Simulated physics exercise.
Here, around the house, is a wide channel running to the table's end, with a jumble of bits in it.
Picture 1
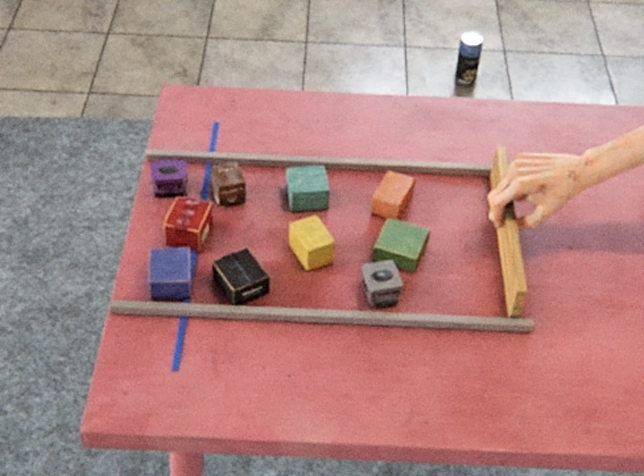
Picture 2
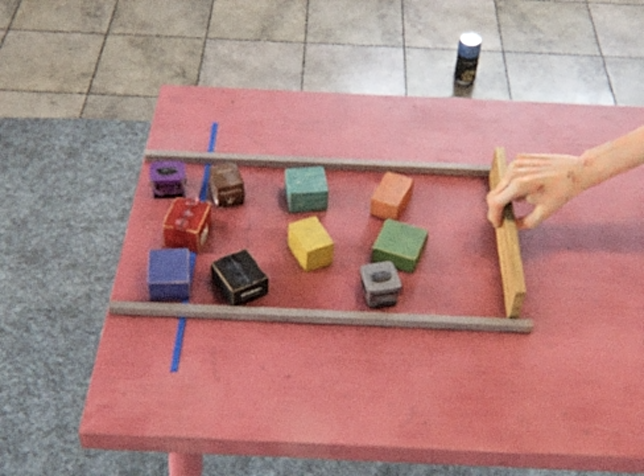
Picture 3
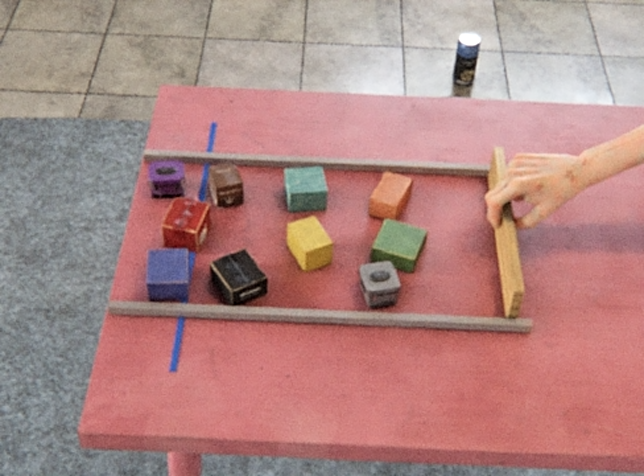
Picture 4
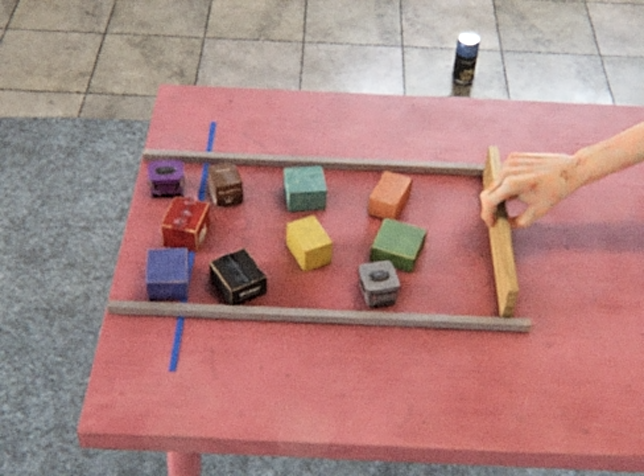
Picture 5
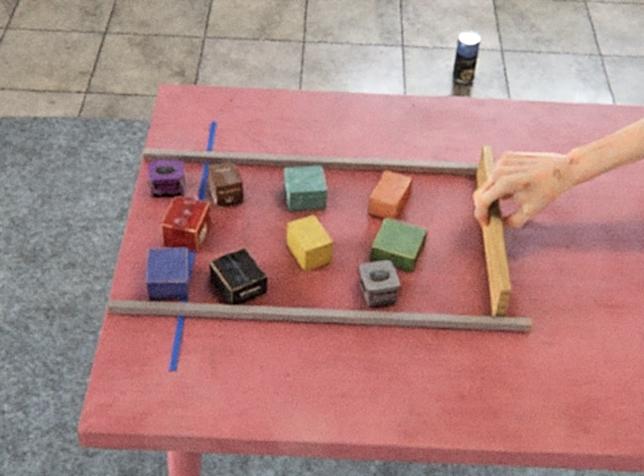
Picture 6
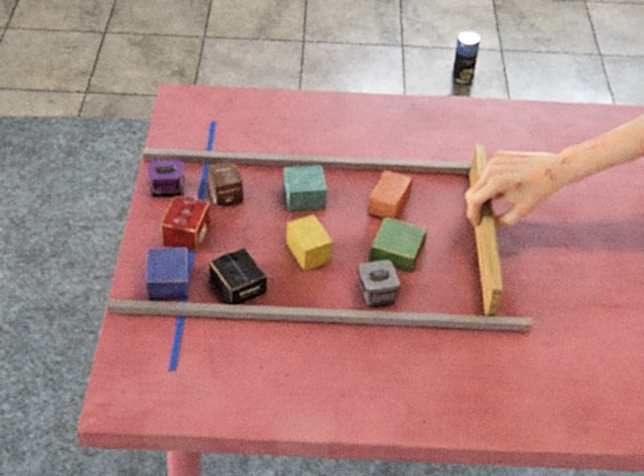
A hand slides an upright wooden board slowly a short way left between two grey rails on a red table, while the scattered coloured blocks, some near a strip of blue tape at the left, stay still.
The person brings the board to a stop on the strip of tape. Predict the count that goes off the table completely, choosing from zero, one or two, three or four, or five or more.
Basically the losses over the end count three or four in this one.
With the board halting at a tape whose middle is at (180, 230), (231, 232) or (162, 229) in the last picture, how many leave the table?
First 6, then 1, then 7.
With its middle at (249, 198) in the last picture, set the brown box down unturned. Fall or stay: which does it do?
From that start, the object then is safe.
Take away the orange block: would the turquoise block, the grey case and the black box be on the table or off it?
Turquoise block - safe, grey case - safe, black box - safe.
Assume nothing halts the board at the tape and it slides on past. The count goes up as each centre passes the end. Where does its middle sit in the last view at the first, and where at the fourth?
The middle is at about (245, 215), later at about (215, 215).
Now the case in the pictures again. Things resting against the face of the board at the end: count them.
That number would be 3.
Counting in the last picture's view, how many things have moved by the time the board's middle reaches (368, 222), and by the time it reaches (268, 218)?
At the first place 4, at the second 10.
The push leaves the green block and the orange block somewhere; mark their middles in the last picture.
The green block finishes at (170, 239); the orange block finishes at (187, 189).
Soon after, none off yet; purple case at rest near (167, 178); blue block at rest near (168, 273); red box at rest near (186, 223).
In the end, the number that fall off is three or four; gone, brown box, red box, blue block and purple case.
